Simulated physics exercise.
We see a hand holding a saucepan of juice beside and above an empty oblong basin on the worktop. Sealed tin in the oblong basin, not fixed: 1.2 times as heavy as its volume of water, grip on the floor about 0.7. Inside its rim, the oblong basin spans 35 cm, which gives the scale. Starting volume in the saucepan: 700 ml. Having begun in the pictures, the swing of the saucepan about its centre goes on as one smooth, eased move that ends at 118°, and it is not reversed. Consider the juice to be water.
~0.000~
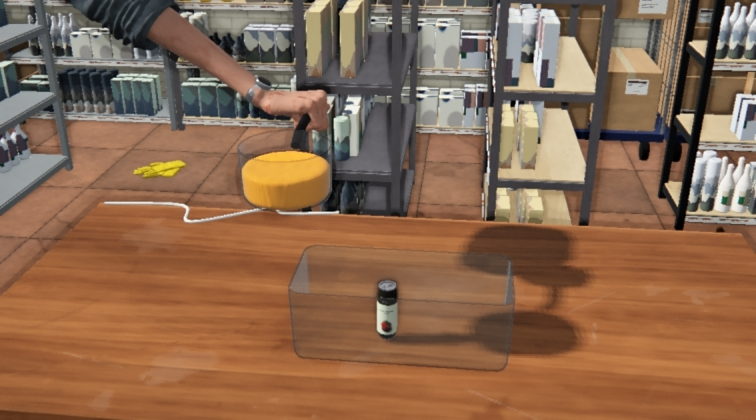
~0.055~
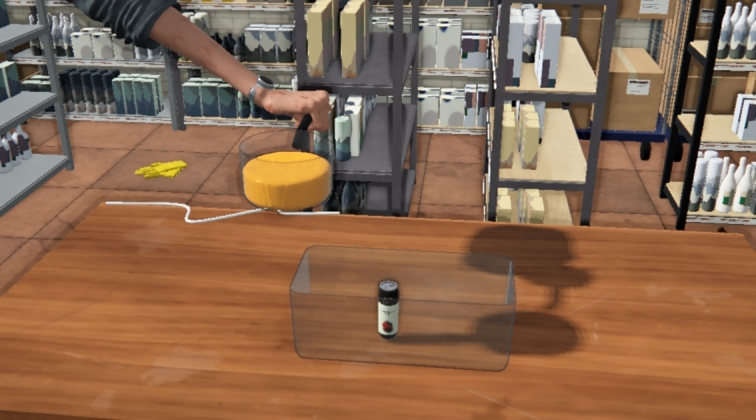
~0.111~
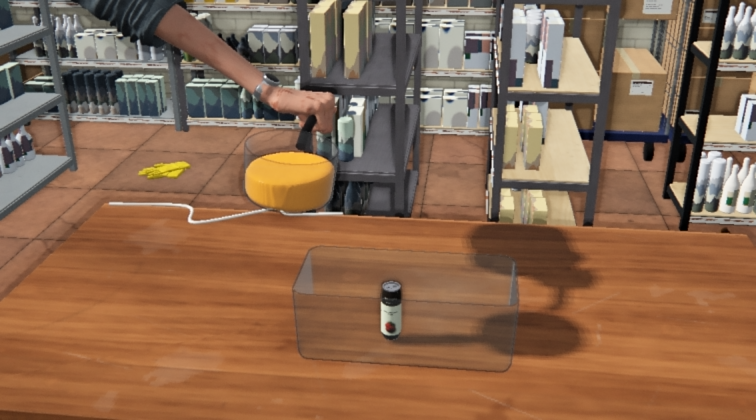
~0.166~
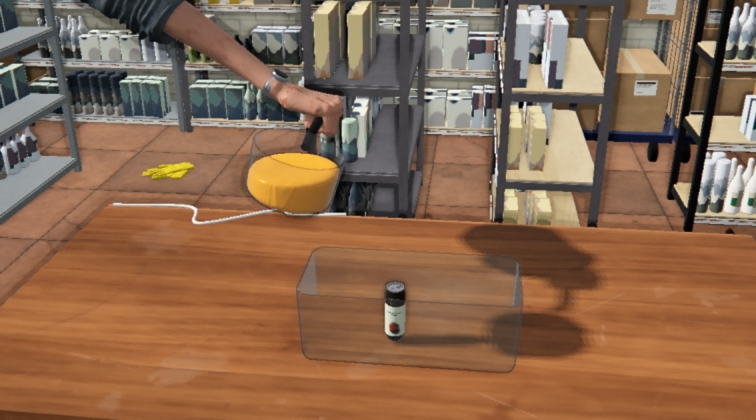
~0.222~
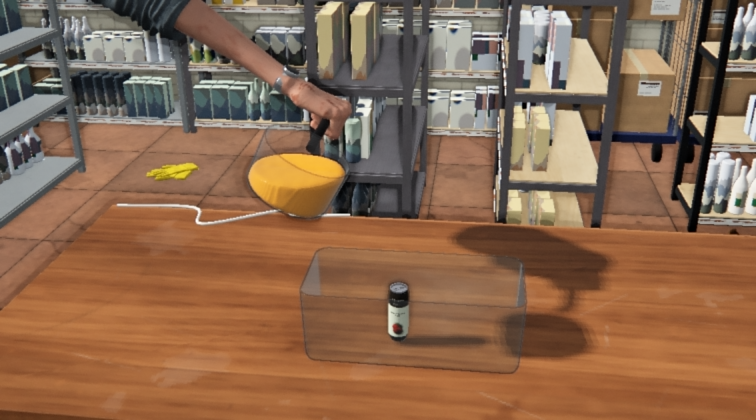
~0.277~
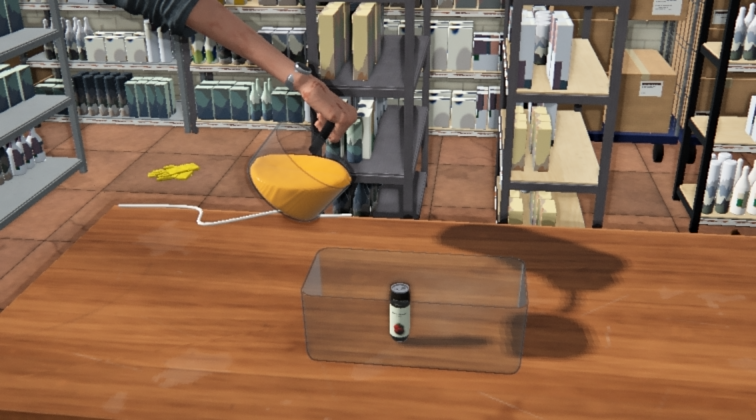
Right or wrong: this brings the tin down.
Right, the tin comes down.
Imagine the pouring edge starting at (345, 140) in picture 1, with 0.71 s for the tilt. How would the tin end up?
Result: Tin tipped over.
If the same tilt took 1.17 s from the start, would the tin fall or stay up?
Result: Tin upright.
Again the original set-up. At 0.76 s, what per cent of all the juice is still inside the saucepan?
Share remaining: Approx. 3 %.
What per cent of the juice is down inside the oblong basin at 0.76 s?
Around 88 in a hundred.
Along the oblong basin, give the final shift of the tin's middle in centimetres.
It finishes around 7.5 cm from where it began.
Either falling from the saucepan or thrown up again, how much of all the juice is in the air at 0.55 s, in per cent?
Around 50 in a hundred.
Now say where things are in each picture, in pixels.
The first frame shows tilt 0°; pouring edge (330, 148); surface from (244, 164) to (330, 167); the oblong basin's rim runs from (297, 268) to (513, 281); the tin's top is at (387, 288).
The second frame shows tilt 2°; pouring edge (332, 150); surface from (245, 164) to (331, 168).
The third frame shows tilt 7°; pouring edge (337, 155); surface from (248, 164) to (334, 169).
The fourth frame shows tilt 16°; pouring edge (344, 163); surface from (252, 165) to (339, 171).
The fifth frame shows tilt 27°; pouring edge (348, 173); surface from (254, 163) to (345, 173).
The sixth frame shows tilt 40°; pouring edge (349, 184); surface from (253, 161) to (347, 175); 1 per cent is over the edge.
Then, 0.55 s in, the tilt is 106° and 25 per cent is still to pour; the tin stands where it began.
Then, 0.76 s in, the tilt is 118° and 3 per cent is still to pour; the tin leans 12°.
Then, 0.97 s in, the tilt is 118° and 0 per cent is still to pour; the tin lies on its side.
Then, 1.20 s in, the tilt is 118° and 0 per cent is still to pour; the tin lies on its side.
Finally, the tin lies on its side.
